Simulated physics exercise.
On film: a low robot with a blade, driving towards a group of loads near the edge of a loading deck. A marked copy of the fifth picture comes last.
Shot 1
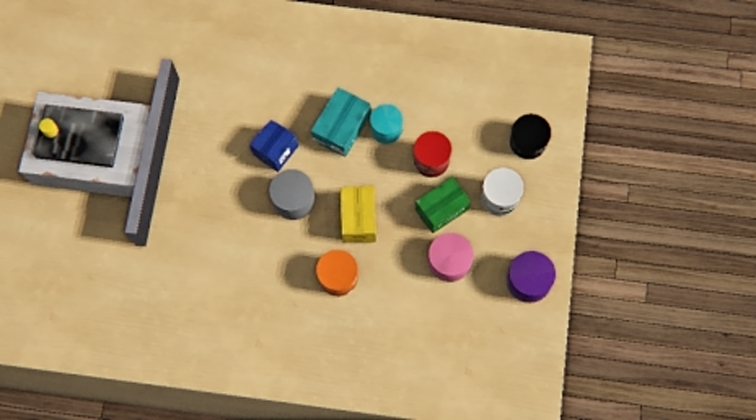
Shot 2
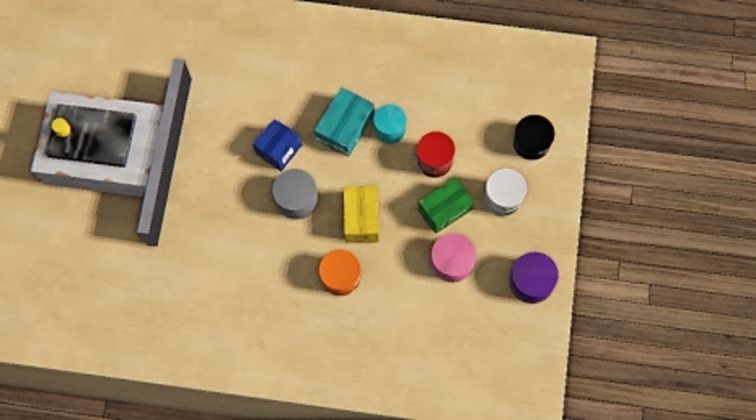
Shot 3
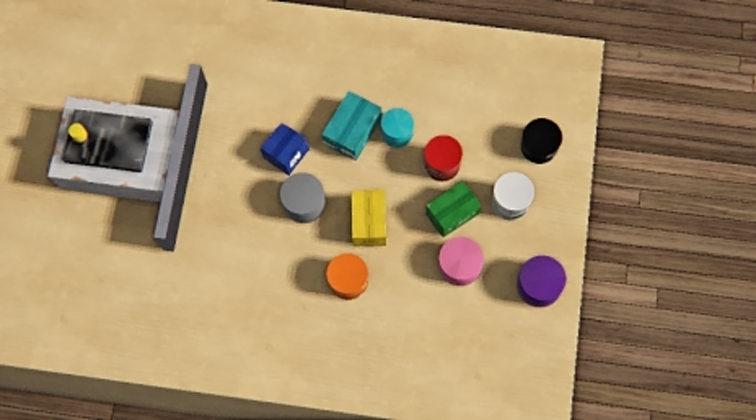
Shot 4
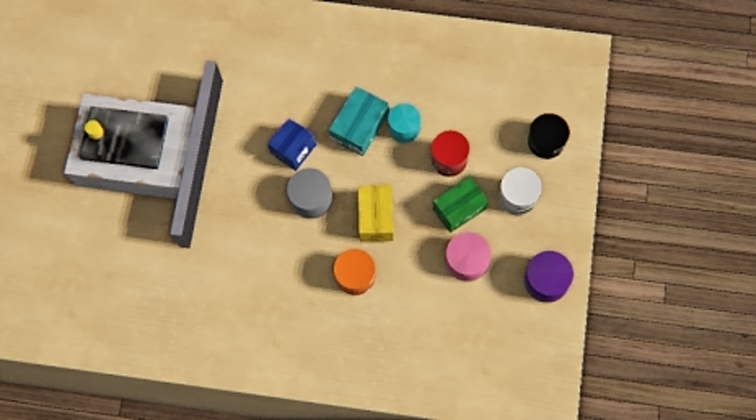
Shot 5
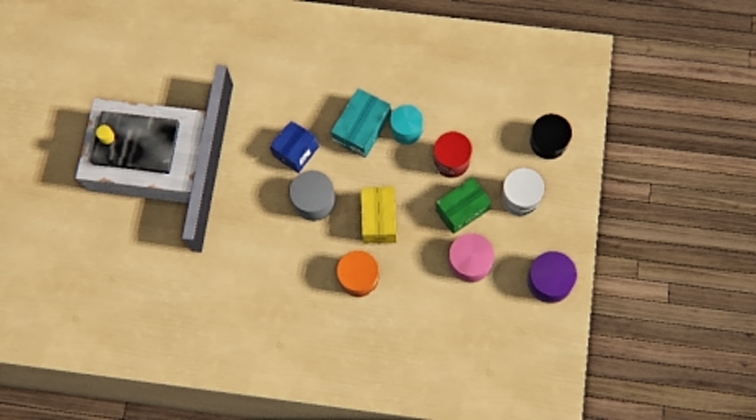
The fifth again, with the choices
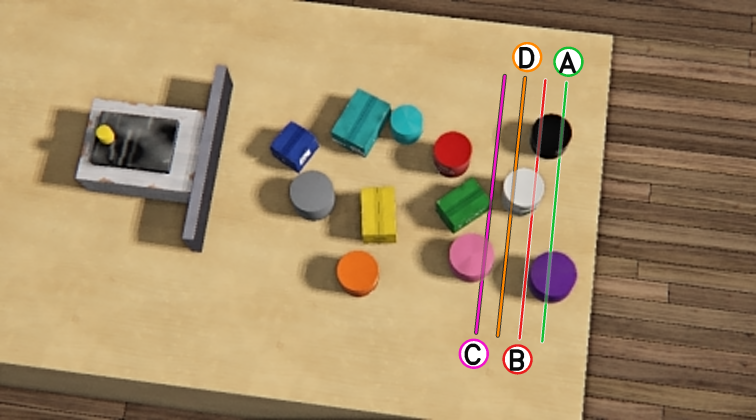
A low robot with a wide grey blade edging right across a pale surface towards a still cluster of colourful cylinders and boxes.
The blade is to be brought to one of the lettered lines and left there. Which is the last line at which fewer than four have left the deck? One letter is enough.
At B, and not beyond.
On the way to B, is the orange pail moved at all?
Yes.
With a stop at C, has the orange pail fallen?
No.
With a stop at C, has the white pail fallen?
No.
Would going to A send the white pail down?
Yes.
On the marked copy, A at (555, 207); B at (533, 205); C at (491, 200); D at (512, 202).
Following B. Soon after the start, robot (256, 156); turquoise canister (423, 122); turquoise parcel (386, 121).
Later, robot (372, 170); white pail (543, 184); turquoise canister (483, 84).
In the end, robot (466, 181); white pail over the edge; black pail over the edge; two fallen.
As for the rest, A drops four; C is within the limit but short; D is within the limit but short.
